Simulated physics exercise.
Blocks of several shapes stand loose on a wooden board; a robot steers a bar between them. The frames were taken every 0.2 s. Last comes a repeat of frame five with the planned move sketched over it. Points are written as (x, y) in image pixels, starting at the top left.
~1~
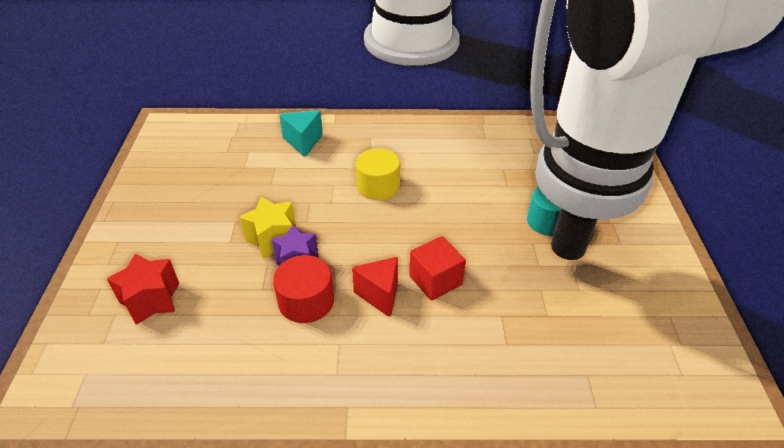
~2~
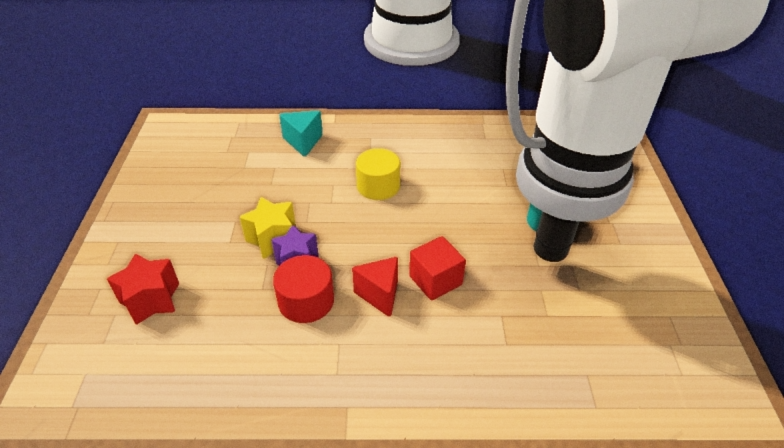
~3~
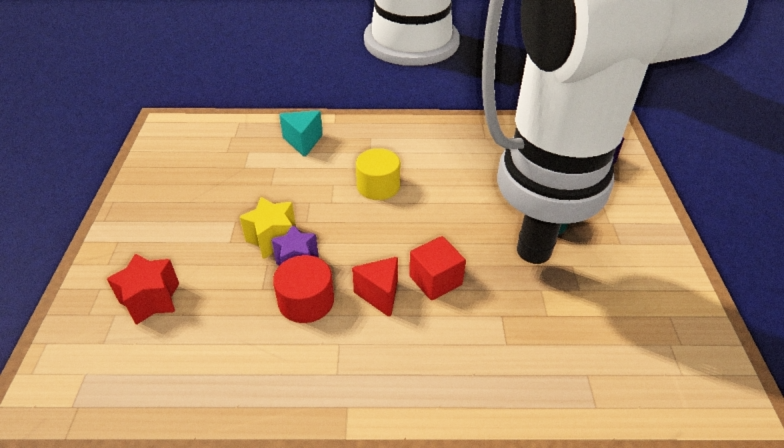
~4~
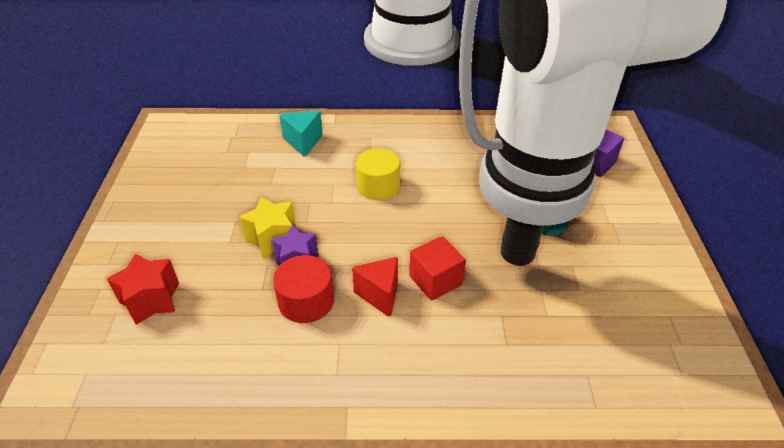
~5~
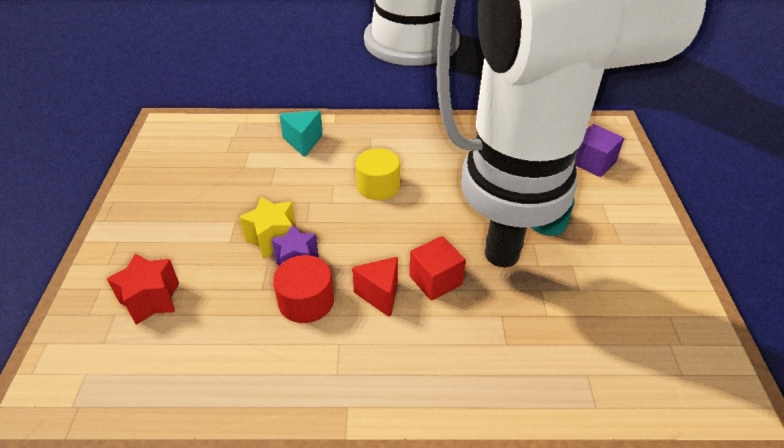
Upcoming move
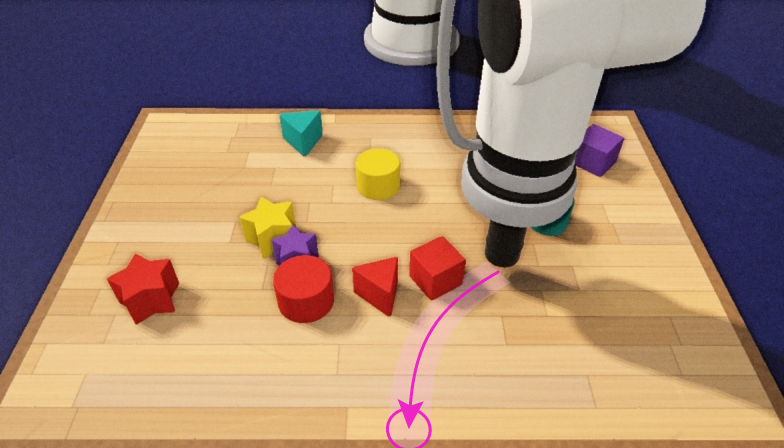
In the video, a robot arm holding a dark bar moves steadily left across a wooden board toward a red cube, uncovering a purple block behind it, while the scattered red, yellow, purple and turquoise blocks stay still.
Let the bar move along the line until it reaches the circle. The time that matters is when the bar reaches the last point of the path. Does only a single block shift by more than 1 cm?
Yes, I think so.
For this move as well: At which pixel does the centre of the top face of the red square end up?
I think it will end close to (419, 263).
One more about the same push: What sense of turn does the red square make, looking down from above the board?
Its spin: Clockwise.
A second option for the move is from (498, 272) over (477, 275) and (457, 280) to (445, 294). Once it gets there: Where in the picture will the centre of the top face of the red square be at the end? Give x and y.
It will likely be found at (410, 262).
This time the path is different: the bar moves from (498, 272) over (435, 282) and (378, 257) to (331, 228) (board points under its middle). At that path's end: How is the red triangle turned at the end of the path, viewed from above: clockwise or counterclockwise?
Its rotation is counterclockwise.
The drawn path runs from (498, 272) via (451, 306) and (419, 358), ending at (409, 429).
What follows on the original path. One third of the way, bar (453, 290); red square (420, 261), turned 55° clockwise.
Two thirds of the way, bar (419, 344); red triangle (375, 270); red square (419, 263), turned 70° clockwise.
At the end, bar (410, 415); red triangle (375, 270); red square (419, 263), turned 70° clockwise; turquoise circular block not moved.
